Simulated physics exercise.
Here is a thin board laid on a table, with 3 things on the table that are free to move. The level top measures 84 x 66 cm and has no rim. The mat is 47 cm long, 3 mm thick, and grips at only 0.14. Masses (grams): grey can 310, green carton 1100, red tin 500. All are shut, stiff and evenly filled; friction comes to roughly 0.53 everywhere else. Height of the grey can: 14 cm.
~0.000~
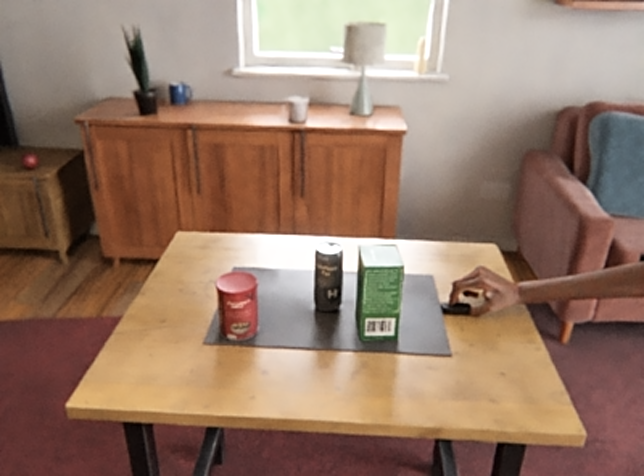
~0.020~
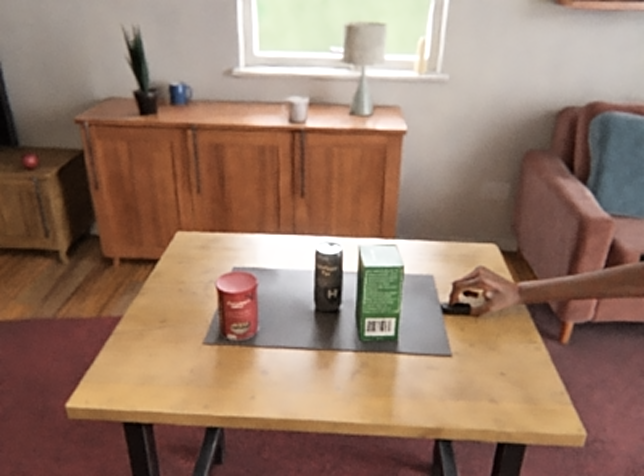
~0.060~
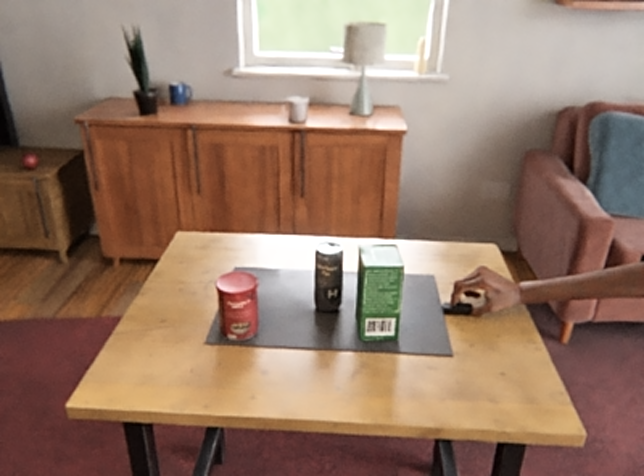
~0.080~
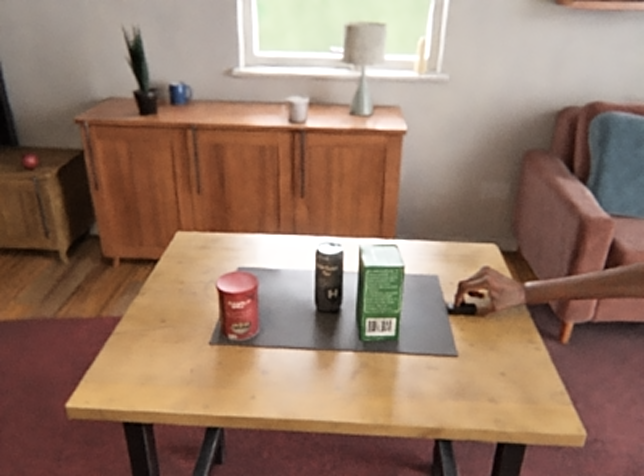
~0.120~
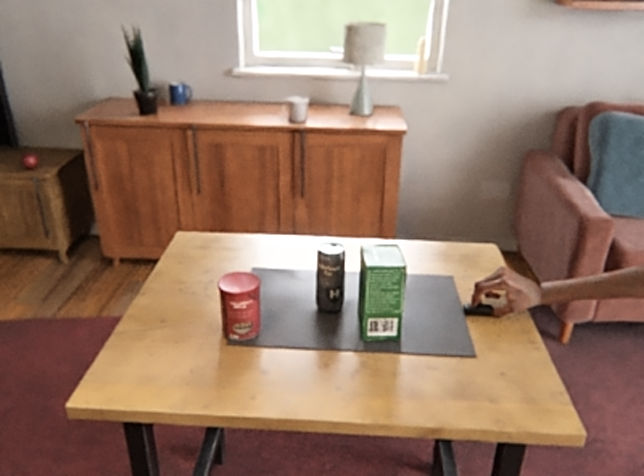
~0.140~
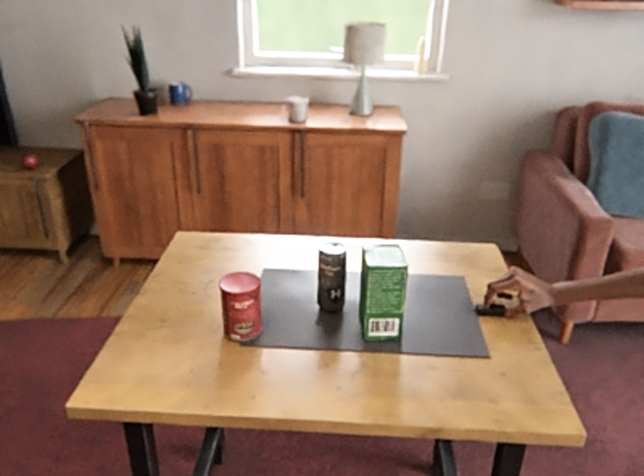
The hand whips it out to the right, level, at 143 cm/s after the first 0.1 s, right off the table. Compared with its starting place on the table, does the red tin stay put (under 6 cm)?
The red tin stays put.
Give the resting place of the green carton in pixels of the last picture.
Near (434, 296).
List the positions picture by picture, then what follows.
In the first picture, mat out by 0 cm; red tin (238, 306); grey can (328, 277).
In the second picture, mat out by 0 cm; grey can (328, 277); green carton (378, 292).
In the third picture, mat out by 0 cm; grey can (328, 277); green carton (378, 292).
In the fourth picture, mat out by 1 cm; grey can (329, 278); green carton (379, 292).
In the fifth picture, mat out by 5 cm; grey can (330, 278); green carton (380, 292).
In the sixth picture, mat out by 7 cm; red tin (242, 306); grey can (332, 278).
By 0.24 s, mat out by 21 cm; green carton 3 cm from its spot; grey can 3 cm from its spot.
By 0.34 s, mat out by 36 cm; grey can 6 cm from its spot; green carton 6 cm from its spot.
By 0.54 s, mat out by 64 cm; green carton tilted 8°; grey can 6 cm from its spot.
By 0.74 s, mat out by 88 cm; green carton tilted 4°; grey can 6 cm from its spot.
When it is over (1.3 s), not toppled but over 6 cm from the start, green carton; the other 2 within 6 cm of the start. End places, in pixels of the last picture, red tin near (245, 308).
